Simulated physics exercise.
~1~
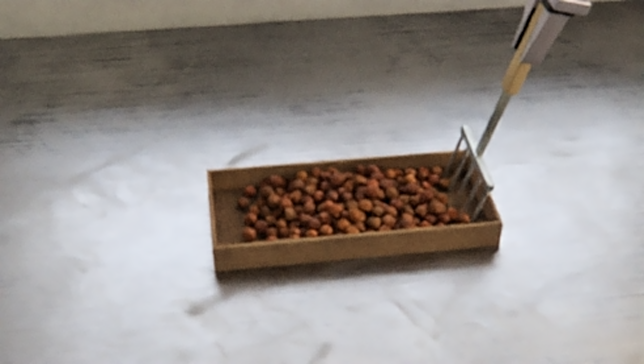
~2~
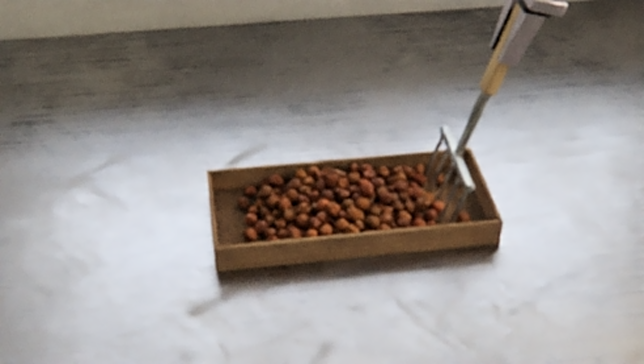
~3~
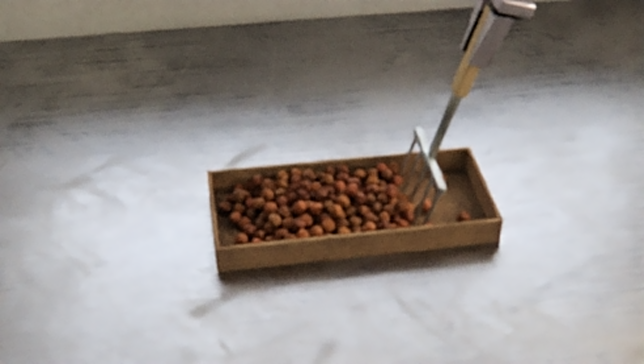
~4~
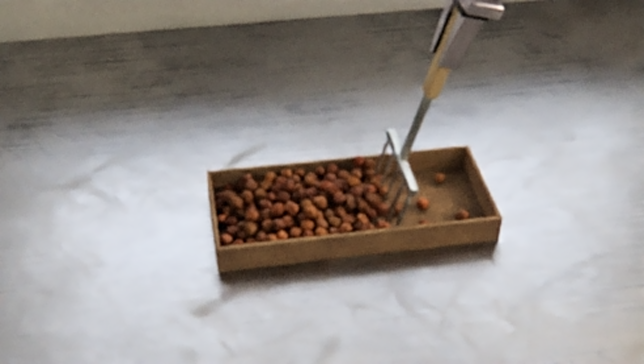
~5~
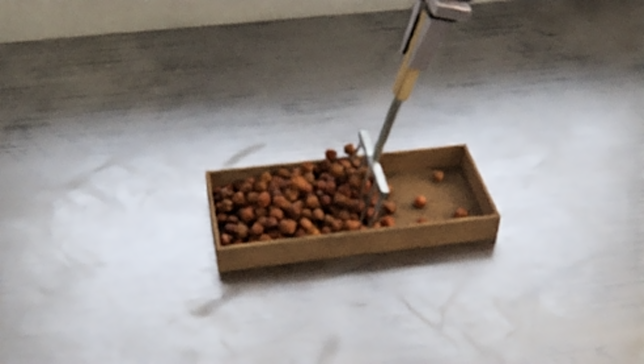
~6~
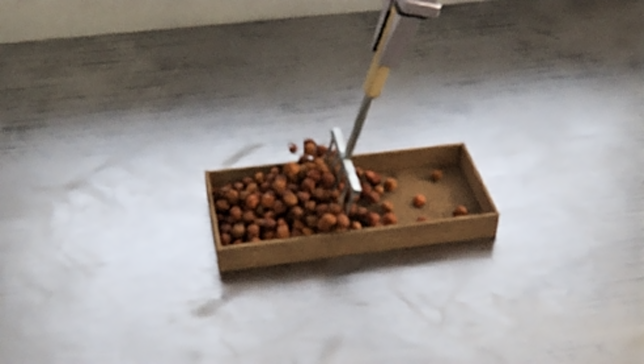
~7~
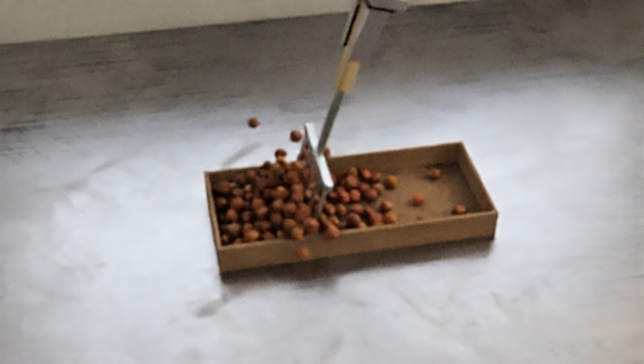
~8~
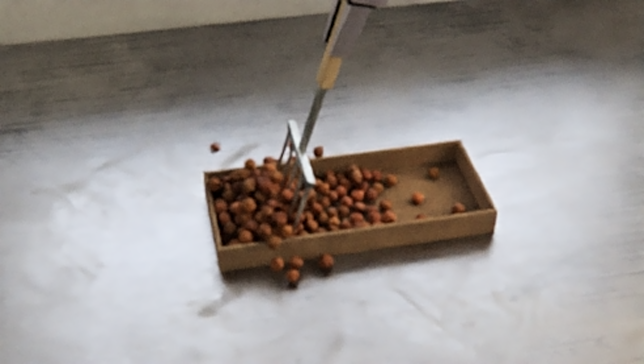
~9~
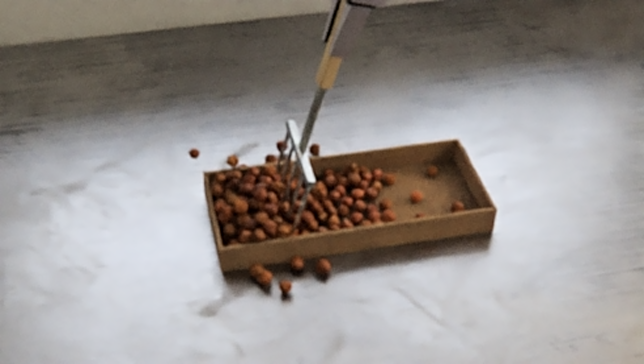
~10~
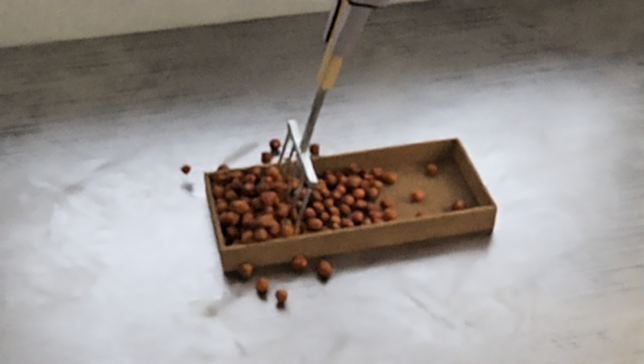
At first, a robot arm holds a metal comb upright at the right end of a shallow brown trough spread with reddish-brown hazelnuts. The comb sweeps left through them, pushing most into a thickening heap and leaving a few behind on the bare right side. As the heap steepens, nuts rise around the prongs, and some slip back to the right. Several then tumble over the front and back edges onto the pale tabletop. The comb stops left of the middle, still among the nuts, with most of them in the trough and a small scattering outside it.
